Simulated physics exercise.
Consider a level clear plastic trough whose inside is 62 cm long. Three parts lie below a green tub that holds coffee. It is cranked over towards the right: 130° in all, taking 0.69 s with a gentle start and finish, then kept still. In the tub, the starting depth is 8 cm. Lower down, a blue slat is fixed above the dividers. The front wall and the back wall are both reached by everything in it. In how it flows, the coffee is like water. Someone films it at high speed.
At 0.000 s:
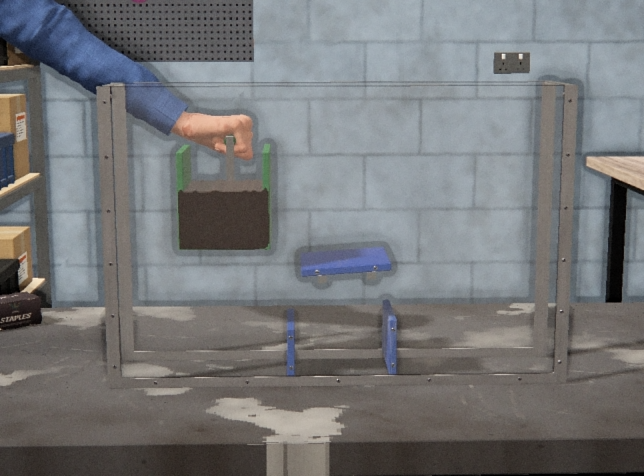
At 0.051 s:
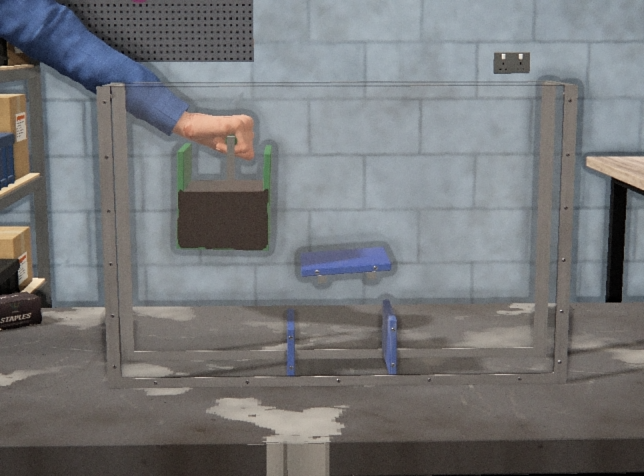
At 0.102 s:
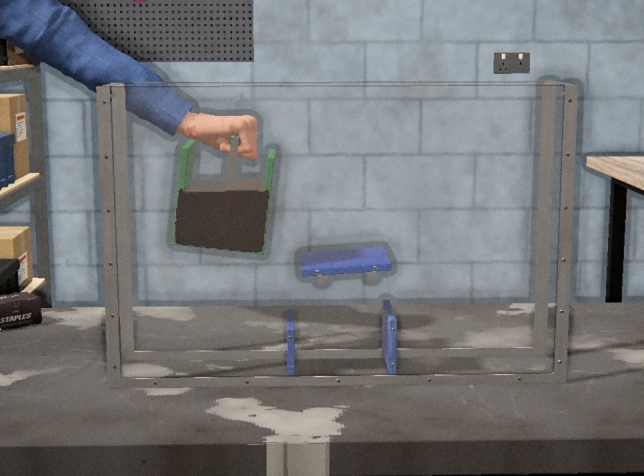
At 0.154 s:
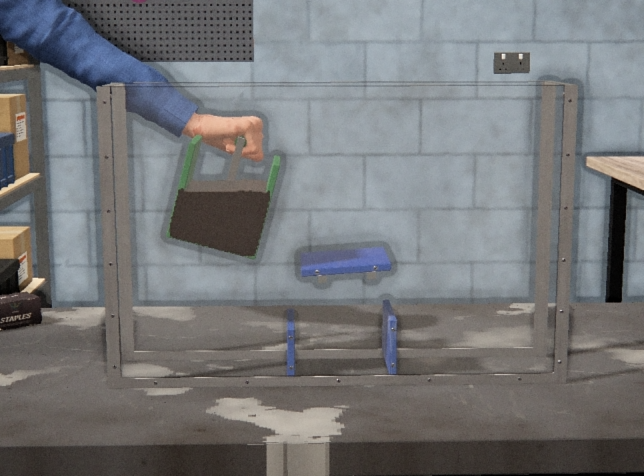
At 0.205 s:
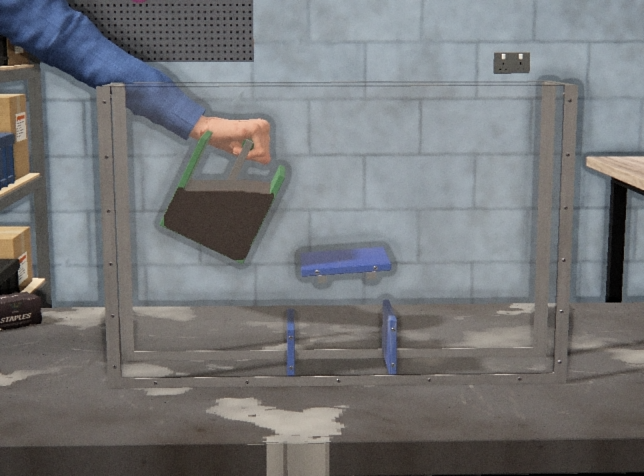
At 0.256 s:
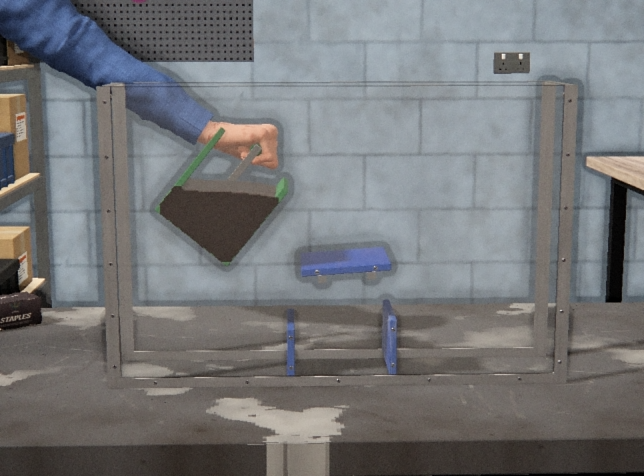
In a workshop with a pale blue block wall, a fixed, level camera looks straight at a clear, metal-framed trough on a worn grey bench. A green tub of dark brown liquid hangs at upper left, gripped by a blue-sleeved hand, with a blue wheeled block lower right and two upright blue dividers beneath. The hand steadily tilts the tub rightward, the liquid shifting toward its lower right rim, while the blue parts stay still.
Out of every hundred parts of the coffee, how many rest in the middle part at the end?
About 45 out of 100.
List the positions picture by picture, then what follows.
The first frame shows turned 0° so far; the right rim is at (266, 154); the highest coffee is at (246, 192); divider tops at (291, 331) and (393, 322).
The second frame shows turned 2° so far; the right rim is at (267, 155); the highest coffee is at (225, 193).
The third frame shows turned 7° so far; the right rim is at (271, 160); the highest coffee is at (256, 192).
The fourth frame shows turned 15° so far; the right rim is at (276, 167); the highest coffee is at (242, 192).
The fifth frame shows turned 26° so far; the right rim is at (281, 178); the highest coffee is at (214, 193).
The sixth frame shows turned 39° so far; the right rim is at (285, 191); the highest coffee is at (188, 192).
Then, 0.45 s in, hardly anything has reached the bottom yet.
Then, 0.69 s in, 74 per cent is down, the largest part in the middle part.
Then, 1.01 s in, 98 per cent is down, the largest part in the middle part.
Finally, the split from left to right is 38, 47 and 15 per cent.
